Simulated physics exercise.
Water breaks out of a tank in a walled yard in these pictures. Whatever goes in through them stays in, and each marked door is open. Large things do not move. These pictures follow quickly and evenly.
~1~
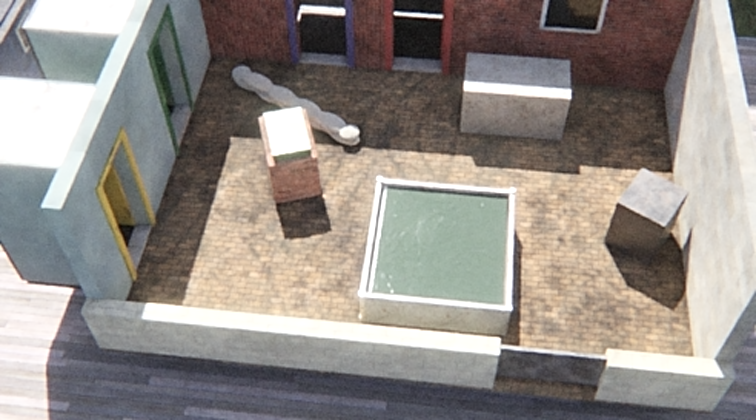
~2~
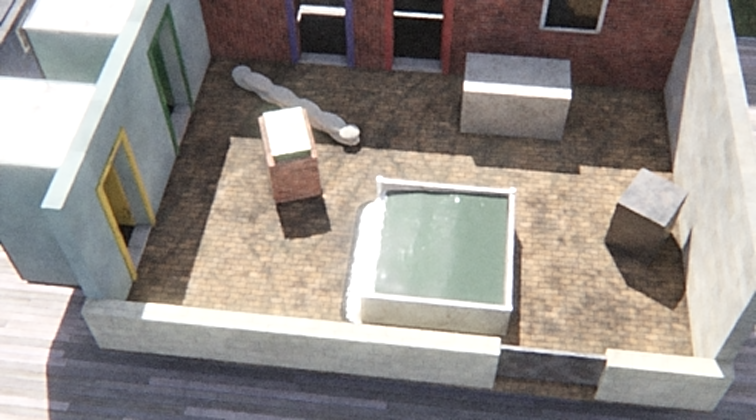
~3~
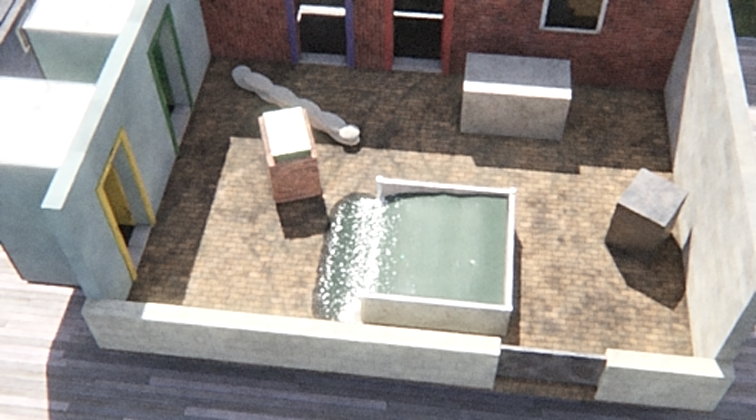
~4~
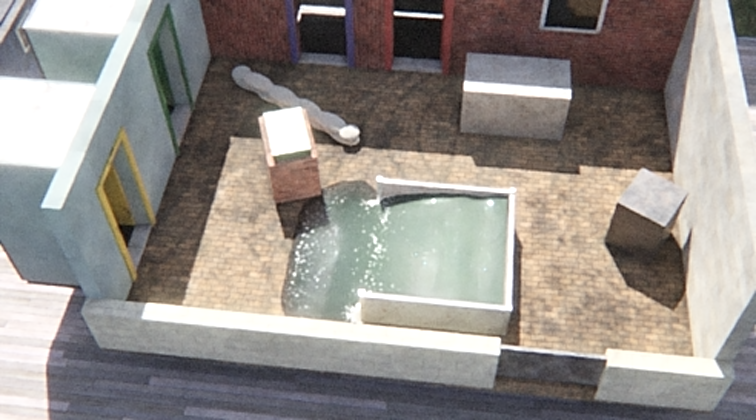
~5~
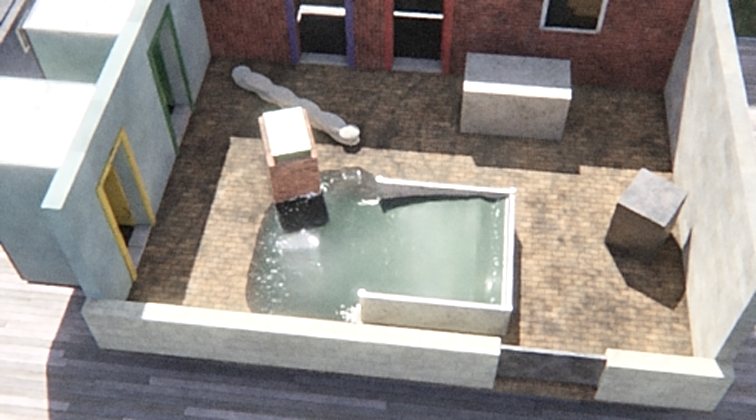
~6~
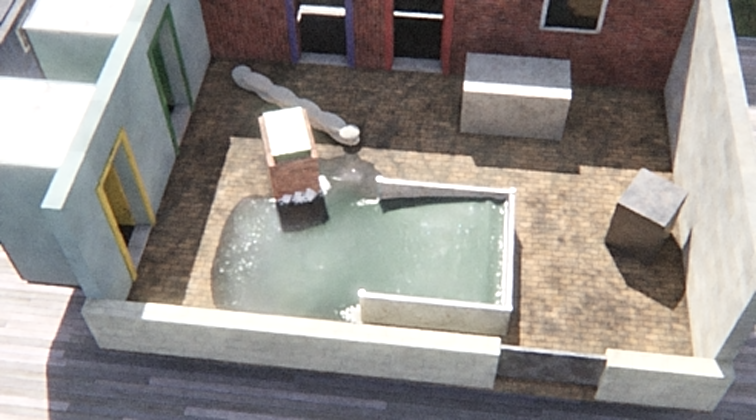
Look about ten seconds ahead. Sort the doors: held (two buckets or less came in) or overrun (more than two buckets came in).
Sorted: Red door held, blue door held, green door held, yellow door overrun.
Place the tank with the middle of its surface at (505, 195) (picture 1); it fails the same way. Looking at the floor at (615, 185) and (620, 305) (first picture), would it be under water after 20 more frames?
In order: Not reached and not reached.
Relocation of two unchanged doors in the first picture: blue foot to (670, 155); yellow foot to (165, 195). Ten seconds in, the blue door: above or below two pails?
Result - blue: Remains below the limit.
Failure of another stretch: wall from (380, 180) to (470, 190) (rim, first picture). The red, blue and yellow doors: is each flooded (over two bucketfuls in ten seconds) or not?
Going through them, the red one clears the cutoff, the blue one clears the cutoff, the yellow one falls below the cutoff.
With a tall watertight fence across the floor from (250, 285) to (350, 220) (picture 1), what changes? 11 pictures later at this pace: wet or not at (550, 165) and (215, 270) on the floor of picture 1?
One after the other: Free of water, awash.
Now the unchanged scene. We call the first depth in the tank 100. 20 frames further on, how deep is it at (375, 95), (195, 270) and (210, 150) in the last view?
In turn 0, 40 and 14 in a hundred.
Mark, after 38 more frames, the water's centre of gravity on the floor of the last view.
My pick is pixel (283, 203).
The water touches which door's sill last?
I'd go with the red door.
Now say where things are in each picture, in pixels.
The first picture shows the open tank at (440, 244) is whole and still.
In the second picture, water pours out at (374, 254) and has run to (358, 324).
In the third picture, water pours out at (374, 255) and has run to a hidden place.
In the fourth picture, the front is at a hidden place, out from the gap at (374, 256).
In the fifth picture, water pours out at (374, 256) and has run to a hidden place.
In the sixth picture, the front is at (239, 210), out from the gap at (374, 256).
A moment on, water covers 25 % of the floor; the red door not reached, the blue door not reached, the green door not reached, the yellow door over two buckets in.
Next, water covers 30 % of the floor; the red door not reached, the blue door not reached, the green door wet at the sill, nothing in, the yellow door far over two buckets in.
Then, water covers 40 % of the floor; the red door not reached, the blue door not reached, the green door wet at the sill, nothing in, the yellow door far over two buckets in.
Later, water covers 50 % of the floor; the red door wet at the sill, nothing in, the blue door wet at the sill, nothing in, the green door wet at the sill, nothing in, the yellow door far over two buckets in.
In the end, water covers 80 % of the floor; the red door wet at the sill, nothing in, the blue door wet at the sill, nothing in, the green door wet at the sill, nothing in, the yellow door far over two buckets in.
